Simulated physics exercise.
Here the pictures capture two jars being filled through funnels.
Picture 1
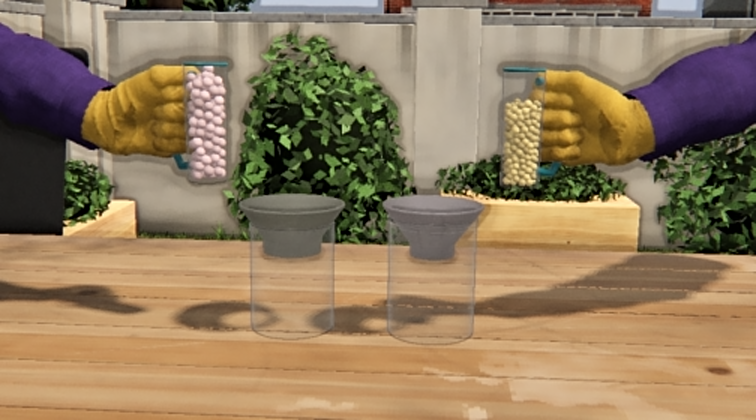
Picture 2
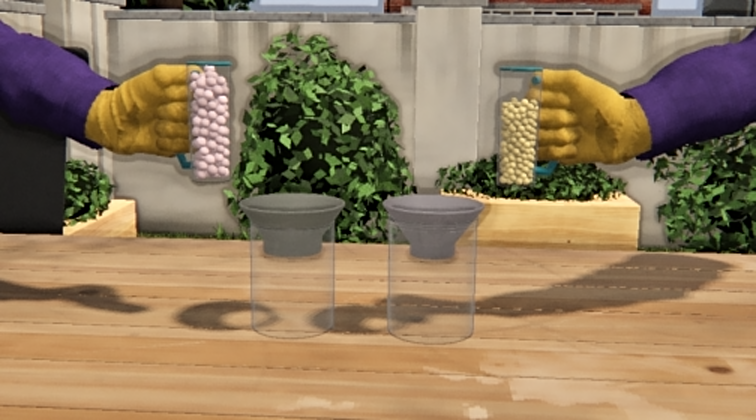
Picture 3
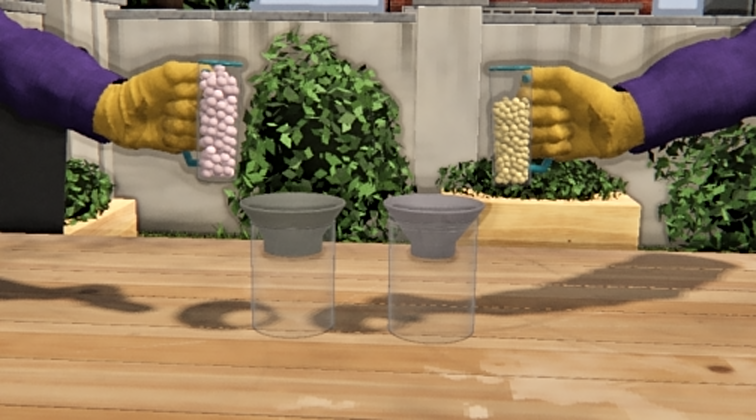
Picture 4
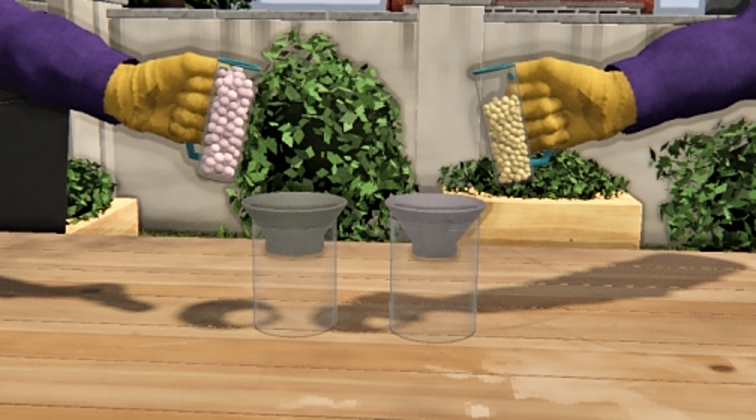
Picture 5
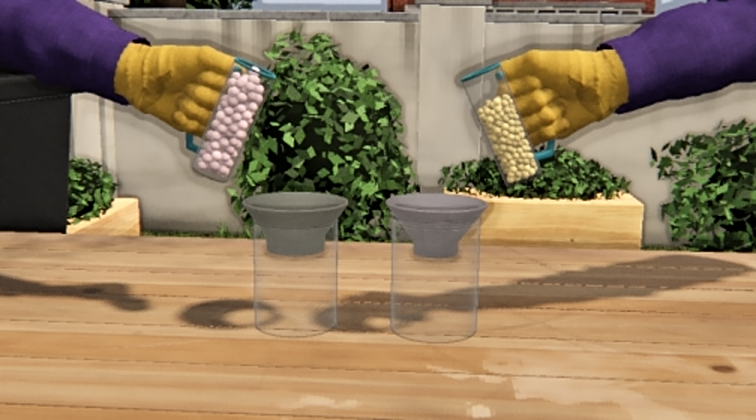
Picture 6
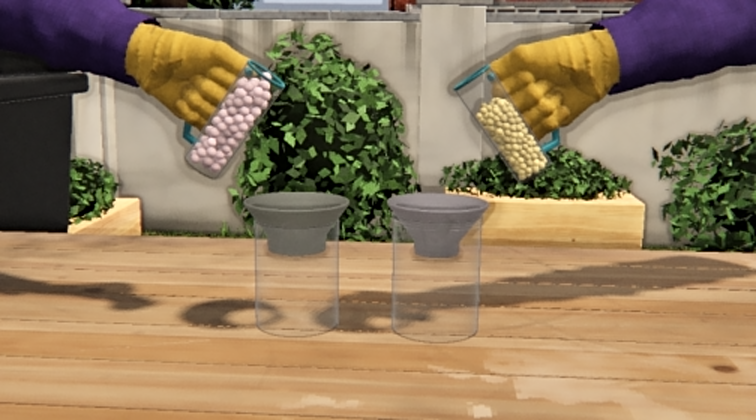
Two yellow-gloved hands moving cups of pink and pale yellow beads slightly inward, then tilting them above two funnels in clear jars.
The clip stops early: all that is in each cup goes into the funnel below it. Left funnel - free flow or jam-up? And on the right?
Left: Free flow, right: Free flow.
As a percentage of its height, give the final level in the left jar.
My estimate: Some 20 in a hundred.
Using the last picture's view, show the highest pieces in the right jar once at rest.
My guess is somewhere close to (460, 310).
Then, 0.25 s on from there, left, the whole lot still in the cup; right, the whole lot still in the cup.
Then, 0.57 s on from there, left, the whole lot still in the cup; right, the whole lot still in the cup.
Then, 0.91 s on from there, left, the bulk still in the cup, near a quarter in or over the funnel, a little down in the jar; right, all but a few still in the cup, a little in or over the funnel.
In the end, left, the whole lot down in the jar; right, the whole lot down in the jar.
